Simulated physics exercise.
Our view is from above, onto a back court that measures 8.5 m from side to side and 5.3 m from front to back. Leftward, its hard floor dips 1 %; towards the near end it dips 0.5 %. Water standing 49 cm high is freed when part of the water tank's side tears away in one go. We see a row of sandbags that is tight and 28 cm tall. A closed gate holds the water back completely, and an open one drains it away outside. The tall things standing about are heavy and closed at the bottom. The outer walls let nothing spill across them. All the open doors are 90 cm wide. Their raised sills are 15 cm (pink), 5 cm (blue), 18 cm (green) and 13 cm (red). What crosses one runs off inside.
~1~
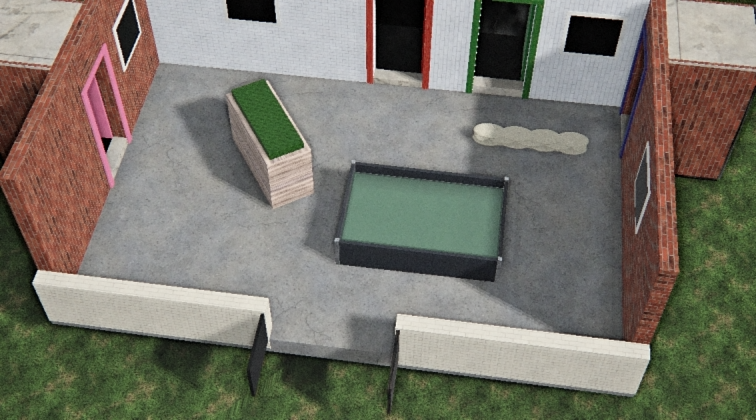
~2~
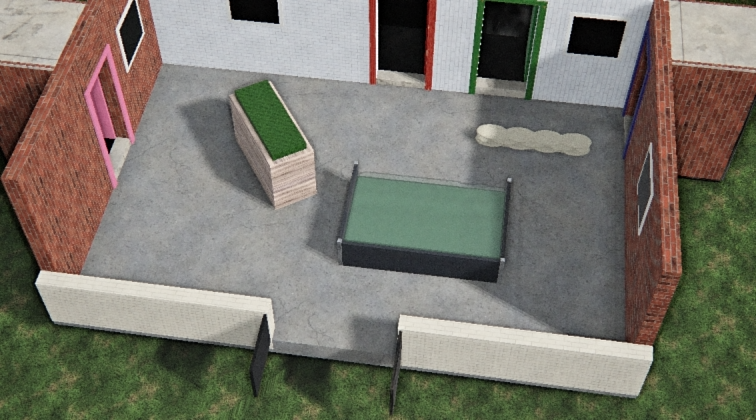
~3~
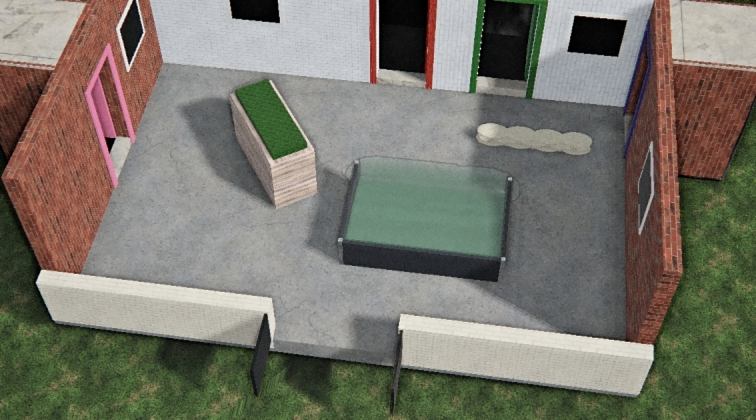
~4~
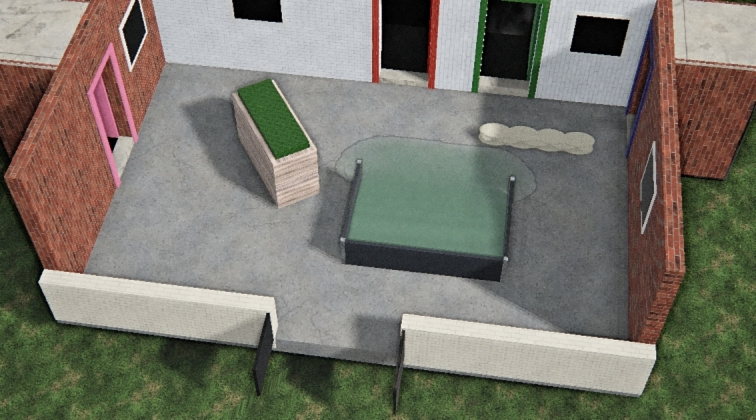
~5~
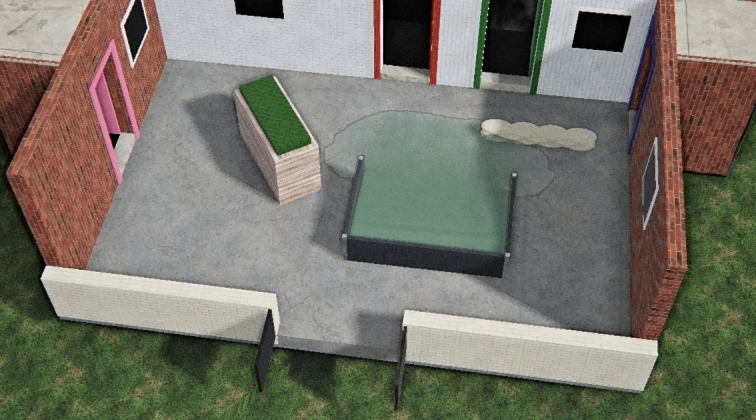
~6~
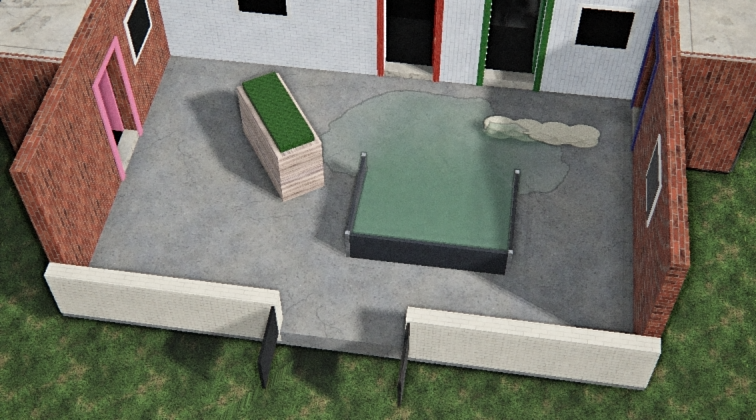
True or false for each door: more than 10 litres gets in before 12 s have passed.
Pink door false, blue door true, green door false, red door true.
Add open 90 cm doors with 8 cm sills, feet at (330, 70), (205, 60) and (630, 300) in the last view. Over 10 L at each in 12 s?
Note, doorways in listed order: Goes beyond, goes beyond, stays short.
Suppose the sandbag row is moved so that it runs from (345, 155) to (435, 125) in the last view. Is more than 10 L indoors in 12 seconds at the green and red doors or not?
So the green door comes out too high while the red door comes out low enough.
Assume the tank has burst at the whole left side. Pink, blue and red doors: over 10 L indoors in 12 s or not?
For pink, too little; for blue, too little; for red, too little.
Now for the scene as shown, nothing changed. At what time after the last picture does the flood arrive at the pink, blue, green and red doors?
The front reaches pink at 3.2 s, blue at 1.3 s, green at 0.4 s, red at 0.1 s.
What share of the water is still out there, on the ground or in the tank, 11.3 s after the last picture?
Share still there: About 84 %.
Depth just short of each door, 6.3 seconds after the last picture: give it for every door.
Door by door, in cm: Pink reads 7, blue reads 6, green reads 5, red reads 4.
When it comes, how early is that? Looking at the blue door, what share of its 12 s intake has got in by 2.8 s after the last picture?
I'd put it at about 20 per cent by that point.
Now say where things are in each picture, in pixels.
In the first frame, the water tank at (424, 213) is whole and still, 49 cm deep.
In the second frame, the front is at a hidden place, 1.3 m from the gap on the water tank's far side; 0.6 m2 of floor is under water; 49 cm left at the back of the water tank.
In the third frame, the front is at (353, 169), 1.4 m from the gap on the water tank's far side; 1.6 m2 of floor is under water; 49 cm left at the back of the water tank.
In the fourth frame, water pours out on the water tank's far side and has run 1.7 m, to (356, 150); typically 8 cm deep outside, 48 cm at the water tank's back.
In the fifth frame, water pours out on the water tank's far side and has run 2.0 m, to (355, 128); typically 7 cm deep outside, 41 cm at the water tank's back.
In the sixth frame, water pours out on the water tank's far side and has run 2.3 m, to (373, 101); typically 7 cm deep outside, 42 cm at the water tank's back.
Then, 0.7 s after the last picture water covers 20 % of the floor and is deepest (34 cm) near (449, 87); pink door not reached, blue door not reached, green door 10 cm at the sill, 0 L in, red door 28 cm at the sill, 19 L in.
Then, 1.5 s after the last picture water covers 30 % of the floor and is deepest (28 cm) near (438, 93); pink door not reached, blue door 3 cm at the sill, 0 L in, green door 16 cm at the sill, 1 L in, red door 27 cm at the sill, 76 L in.
Then, 2.8 s after the last picture water covers 50 % of the floor and is deepest (21 cm) near (170, 60); pink door not reached, blue door 15 cm at the sill, 20 L in, green door 10 cm at the sill, 2 L in, red door 16 cm at the sill, 126 L in.
Then, 6.3 s after the last picture water covers 80 % of the floor and is deepest (12 cm) near (79, 293); pink door 7 cm at the sill, 0 L in, blue door 6 cm at the sill, 89 L in, green door 5 cm at the sill, 2 L in, red door 4 cm at the sill, 130 L in.
Then, 11.3 s after the last picture water covers 85 % of the floor and is deepest (9 cm) near (79, 293); pink door 4 cm at the sill, 0 L in, blue door 1 cm at the sill, 91 L in, green door 2 cm at the sill, 2 L in, red door 3 cm at the sill, 130 L in.
